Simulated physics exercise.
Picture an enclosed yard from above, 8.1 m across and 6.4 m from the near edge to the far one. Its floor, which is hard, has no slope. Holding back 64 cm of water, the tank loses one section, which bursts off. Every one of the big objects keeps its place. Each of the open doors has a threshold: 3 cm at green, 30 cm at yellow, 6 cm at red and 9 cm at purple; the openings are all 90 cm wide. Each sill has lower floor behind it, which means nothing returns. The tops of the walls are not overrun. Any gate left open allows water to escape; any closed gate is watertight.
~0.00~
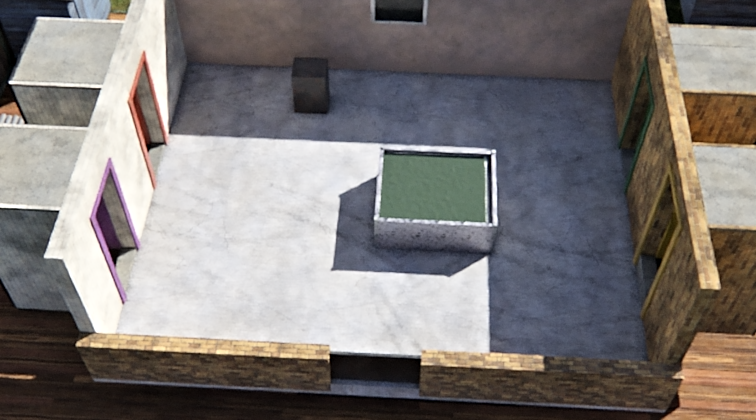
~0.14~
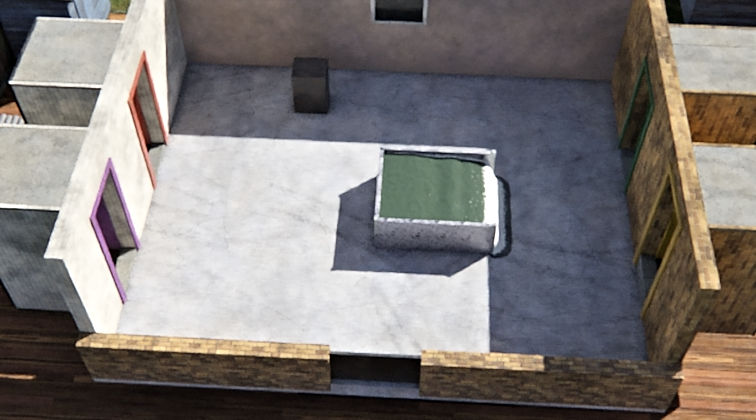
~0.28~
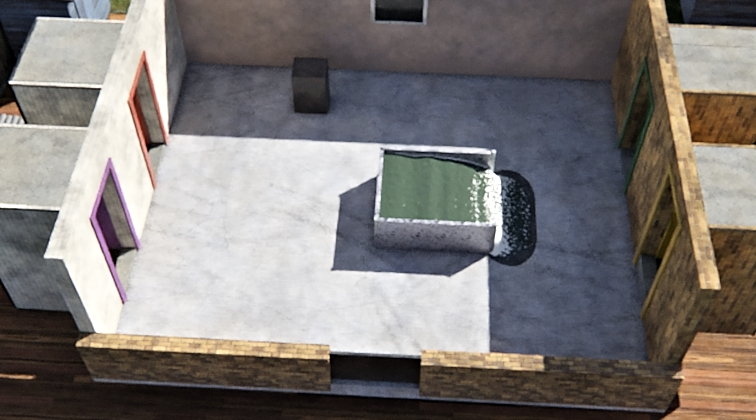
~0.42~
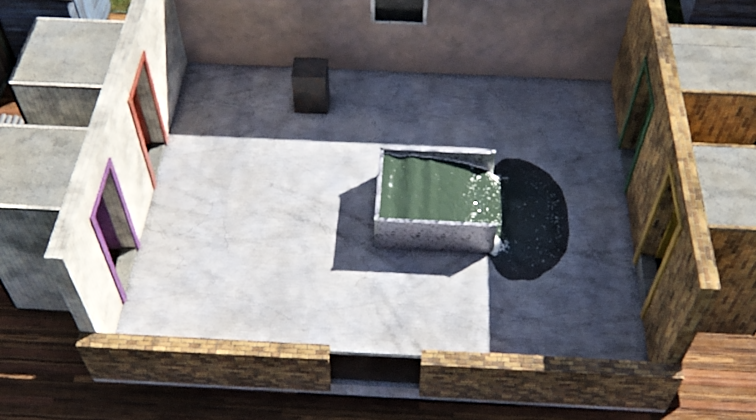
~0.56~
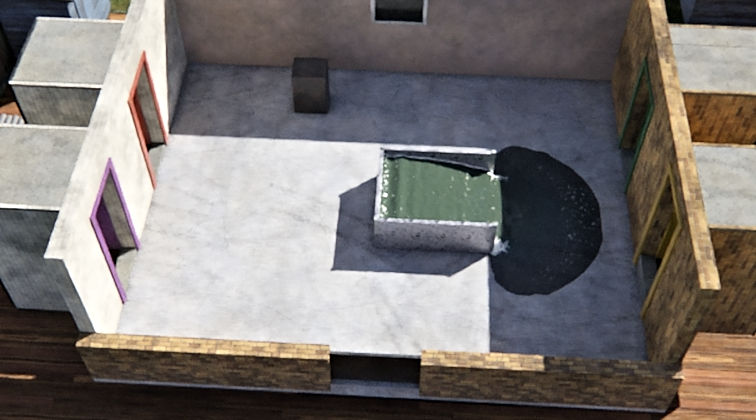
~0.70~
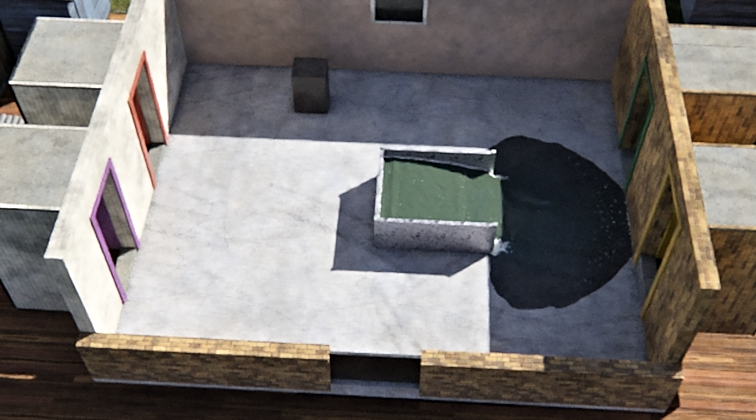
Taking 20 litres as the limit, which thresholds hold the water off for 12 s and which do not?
As I see it, the green door overshoots the limit; the yellow door undershoots the limit; the red door undershoots the limit; the purple door undershoots the limit.
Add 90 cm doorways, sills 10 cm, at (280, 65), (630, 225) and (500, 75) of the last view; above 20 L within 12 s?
In turn: Short of it, beyond it, short of it.
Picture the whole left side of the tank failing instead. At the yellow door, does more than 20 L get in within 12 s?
Note: Yellow door, short of the mark.
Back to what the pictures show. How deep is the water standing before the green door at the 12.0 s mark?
Close to 3.0 cm of depth.
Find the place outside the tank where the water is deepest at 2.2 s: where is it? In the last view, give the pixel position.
Look at roughly (644, 386).
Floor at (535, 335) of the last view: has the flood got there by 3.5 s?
Soaked.
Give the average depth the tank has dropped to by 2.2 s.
About 18 centimetres on average.
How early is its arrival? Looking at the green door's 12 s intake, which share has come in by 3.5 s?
That works out near 80%.
After 1.4 s water covers 15 % of the floor and is deepest (35 cm) near (624, 229); green door 15 cm at the sill, 26 L in, yellow door 21 cm at the sill, 0 L in, red door not reached, purple door not reached.
After 2.2 s water covers 20 % of the floor and is deepest (37 cm) near (644, 386); green door 17 cm at the sill, 106 L in, yellow door 22 cm at the sill, 0 L in, red door not reached, purple door not reached.
After 3.5 s water covers 30 % of the floor and is deepest (22 cm) near (644, 386); green door 11 cm at the sill, 182 L in, yellow door 12 cm at the sill, 0 L in, red door not reached, purple door not reached.
After 7.0 s water covers 75 % of the floor and is deepest (8 cm) near (607, 97); green door 5 cm at the sill, 222 L in, yellow door 6 cm at the sill, 0 L in, red door not reached, purple door 3 cm at the sill, 0 L in.
After 12.0 s water covers 95 % of the floor and is deepest (6 cm) near (143, 232); green door 3 cm at the sill, 230 L in, yellow door 3 cm at the sill, 0 L in, red door 5 cm at the sill, 0 L in, purple door 4 cm at the sill, 0 L in.
